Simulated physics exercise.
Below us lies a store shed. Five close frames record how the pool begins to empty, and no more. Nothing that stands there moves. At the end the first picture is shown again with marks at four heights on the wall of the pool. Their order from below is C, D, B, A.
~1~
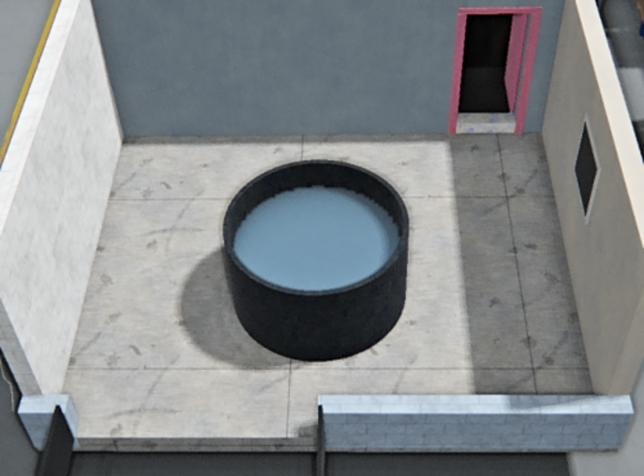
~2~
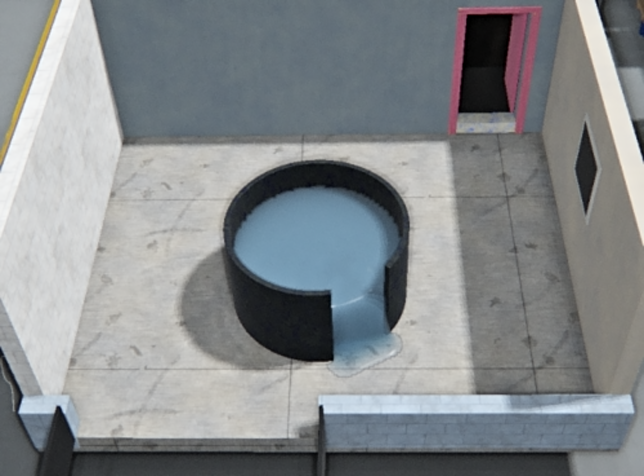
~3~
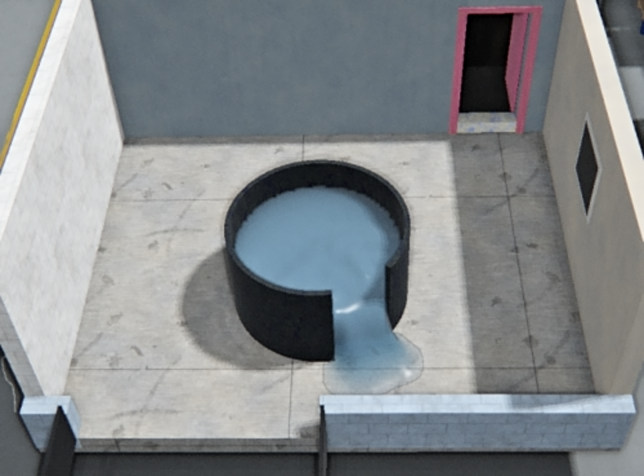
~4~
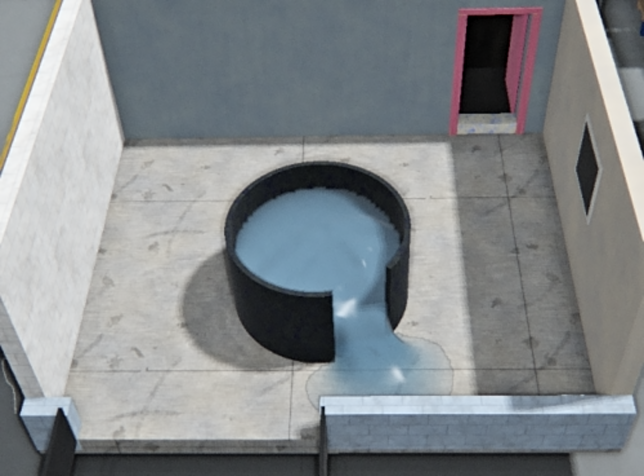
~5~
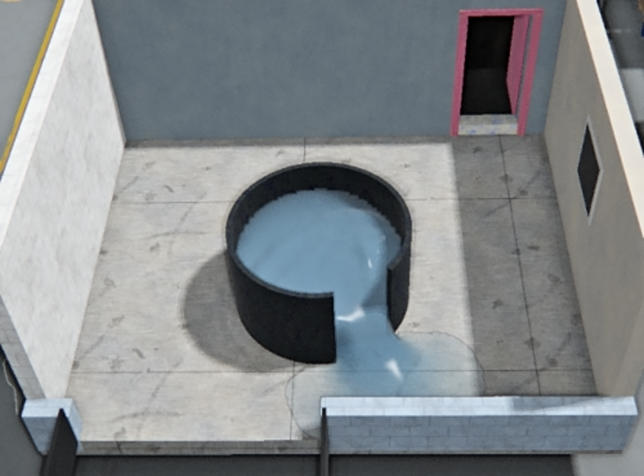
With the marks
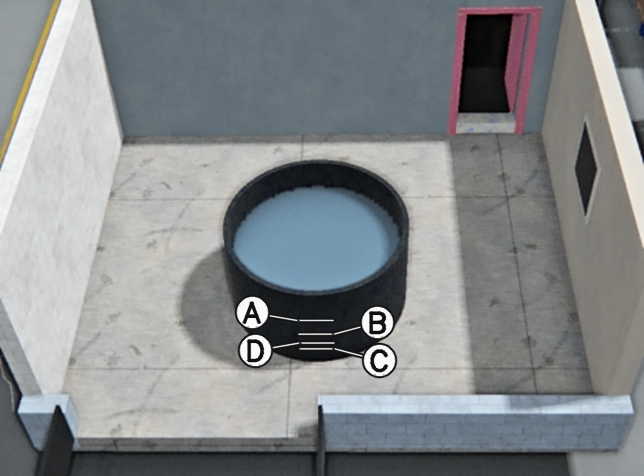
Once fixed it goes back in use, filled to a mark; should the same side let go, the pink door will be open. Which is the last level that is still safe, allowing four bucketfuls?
Mark A just does it.
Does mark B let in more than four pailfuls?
No, not at all.
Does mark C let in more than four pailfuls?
No, that is safe.
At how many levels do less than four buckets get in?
All four.
On the marked copy, A at (315, 320); B at (316, 334); C at (317, 348); D at (316, 343); from the bottom up C, D, B, A.
With A, a bucket or two gets in.
With B, nothing gets over.
With C, nothing gets over.
With D, nothing gets over.
